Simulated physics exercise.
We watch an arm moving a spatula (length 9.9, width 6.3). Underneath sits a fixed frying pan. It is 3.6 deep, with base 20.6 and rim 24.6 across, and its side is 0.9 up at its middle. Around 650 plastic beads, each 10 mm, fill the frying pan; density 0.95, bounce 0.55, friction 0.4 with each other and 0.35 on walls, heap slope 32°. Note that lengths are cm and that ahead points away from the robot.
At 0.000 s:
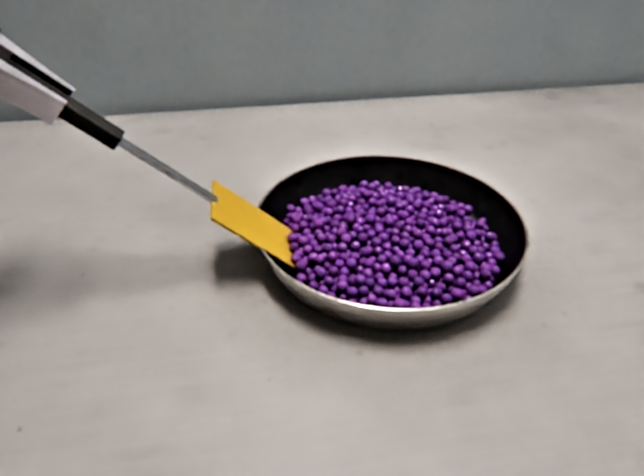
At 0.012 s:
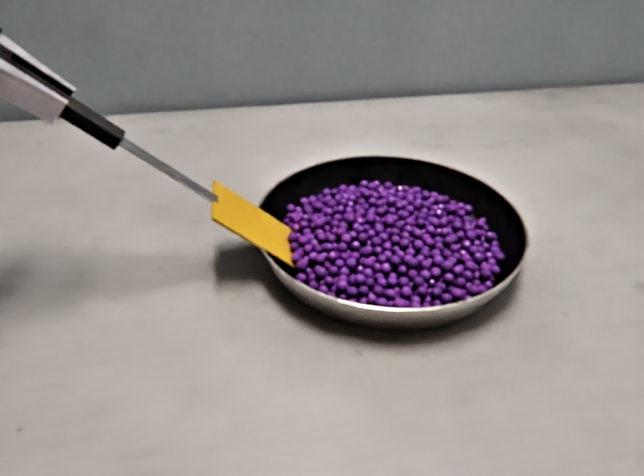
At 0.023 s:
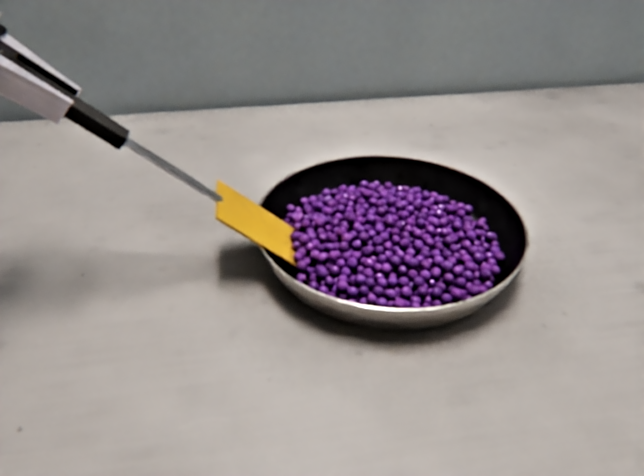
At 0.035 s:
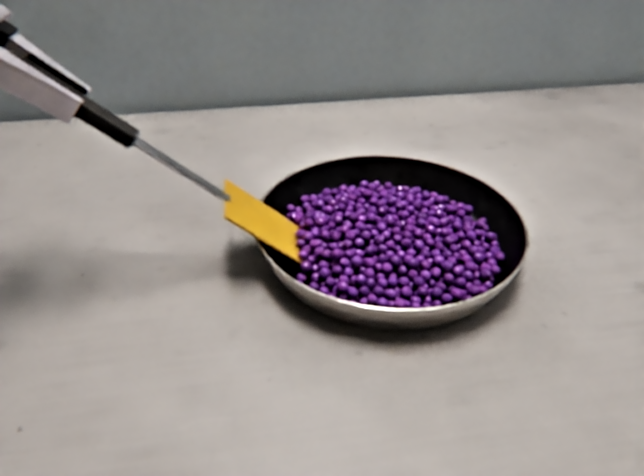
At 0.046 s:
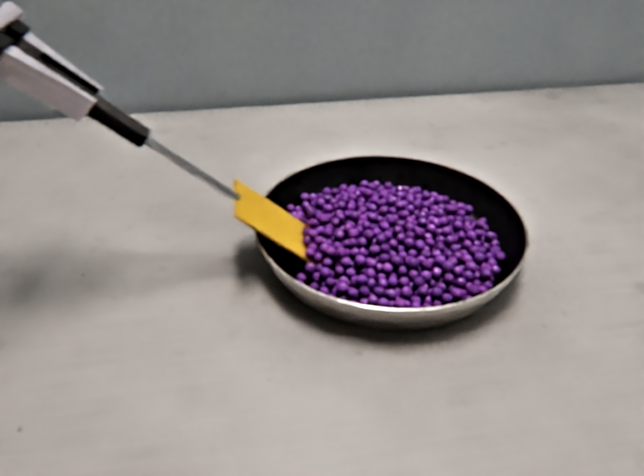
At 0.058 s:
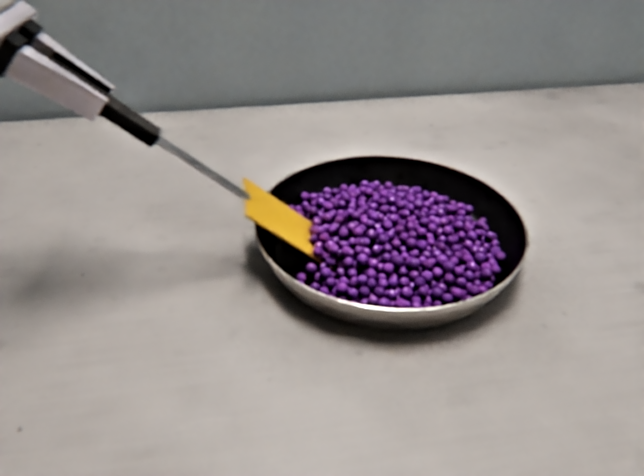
A yellow spatula held by a robot arm starts at the left rim of a dark frying pan full of purple beads, barely moving at first. It then slides slowly a short way right, into the pan and against the edge of the heap, while the pan stays still and the beads shift only slightly.
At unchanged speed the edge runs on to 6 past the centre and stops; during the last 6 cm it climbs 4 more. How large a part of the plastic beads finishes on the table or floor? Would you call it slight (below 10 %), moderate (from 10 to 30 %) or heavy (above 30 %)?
I would call it slight.
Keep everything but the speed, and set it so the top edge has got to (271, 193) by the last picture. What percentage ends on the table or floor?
Some 15 percent.
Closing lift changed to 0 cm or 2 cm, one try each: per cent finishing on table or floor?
Close to 0 and 0 percent respectively.
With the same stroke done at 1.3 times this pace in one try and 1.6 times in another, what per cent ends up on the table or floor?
Close to 10 and 15 percent respectively.
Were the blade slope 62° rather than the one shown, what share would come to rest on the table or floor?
Then about 5 per cent.
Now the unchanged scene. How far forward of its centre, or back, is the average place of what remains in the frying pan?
Ahead, by about 3.0 cm.
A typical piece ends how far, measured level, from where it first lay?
Somewhere near 2 centimetres, I reckon.
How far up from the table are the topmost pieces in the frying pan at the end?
It reaches about 4.0 cm.
After 0.11 s, sloping 43°, highest piece 5 above the table; 651 in the frying pan.
After 0.17 s, sloping 43°, highest piece 6 above the table; 651 in the frying pan.
After 0.40 s, sloping 43°, highest piece 4 above the table; 616 in the frying pan, 34 on the table or floor, 1 on the blade or in flight.
After 1.45 s, sloping 43°, highest piece 4 above the table; 616 in the frying pan, 35 on the table or floor.
In the end, 616 in the frying pan, 35 on the table or floor. That is 5 % on the table or floor.
